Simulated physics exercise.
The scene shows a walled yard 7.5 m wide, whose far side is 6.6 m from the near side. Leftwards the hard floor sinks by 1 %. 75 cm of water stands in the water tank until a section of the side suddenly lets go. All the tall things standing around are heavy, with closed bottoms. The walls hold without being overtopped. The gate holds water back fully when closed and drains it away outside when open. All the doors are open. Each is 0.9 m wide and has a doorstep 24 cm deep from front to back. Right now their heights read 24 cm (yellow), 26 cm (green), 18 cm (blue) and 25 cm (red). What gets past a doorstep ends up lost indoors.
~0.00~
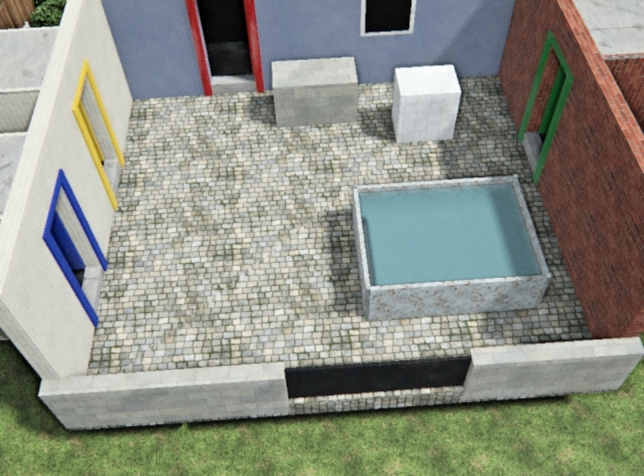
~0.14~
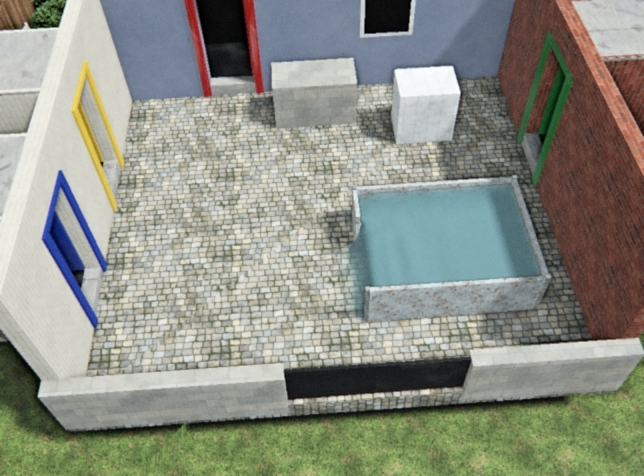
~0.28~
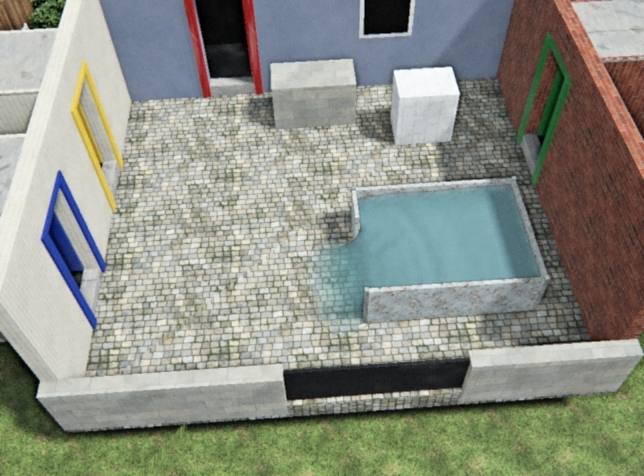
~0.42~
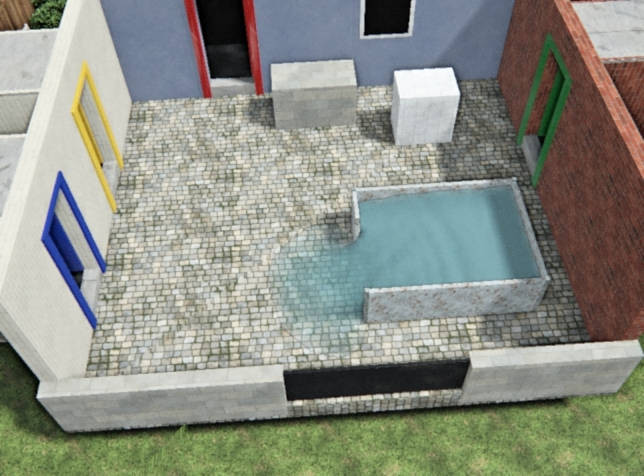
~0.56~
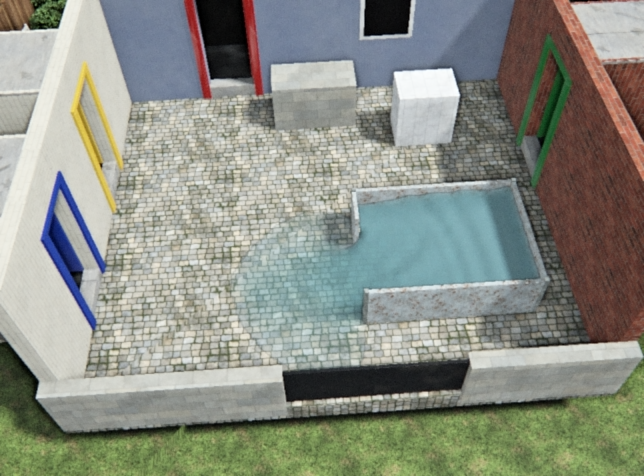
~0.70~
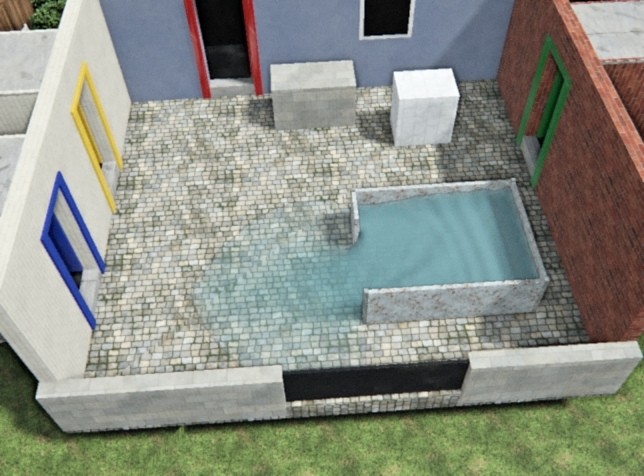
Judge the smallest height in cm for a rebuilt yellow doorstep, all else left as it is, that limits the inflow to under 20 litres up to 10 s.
Roughly 12.5 cm at the least.
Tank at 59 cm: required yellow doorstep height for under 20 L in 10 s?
About 8.5 centimetres.
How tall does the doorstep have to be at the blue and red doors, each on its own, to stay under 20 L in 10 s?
You'd want about 28 centimetres at blue and about 16 centimetres at red.
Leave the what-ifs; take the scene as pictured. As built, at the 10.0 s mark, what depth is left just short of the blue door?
It comes to about 10.0 centimetres deep.
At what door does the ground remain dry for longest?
Door: Green.
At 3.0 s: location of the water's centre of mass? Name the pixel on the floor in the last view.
It lies near (278, 282) in the last picture.
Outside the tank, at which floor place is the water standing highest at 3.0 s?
Around (146, 379).
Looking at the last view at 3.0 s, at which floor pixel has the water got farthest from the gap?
Lab note: Front tip approx. (131, 106).
After 1.4 s water covers 35 % of the floor, deepest (38 cm) near (347, 292); it has not reached the yellow door.
After 3.0 s water covers 45 % of the floor, deepest (42 cm) near (146, 379); 17 cm at the yellow door, 0 litres in over its 24 cm doorstep.
After 10.0 s water covers 95 % of the floor, deepest (18 cm) near (114, 206); 17 cm at the yellow door, 0 litres in over its 24 cm doorstep.
At the yellow door as built, the water arrived by 2.0 s and peaked near 18 cm at 9.8 s.
With a doorstep of 10.5 cm, 39 litres would have come in within the 10 s; with 14 cm, 12 litres. So under 20 litres takes about 12.5 cm.
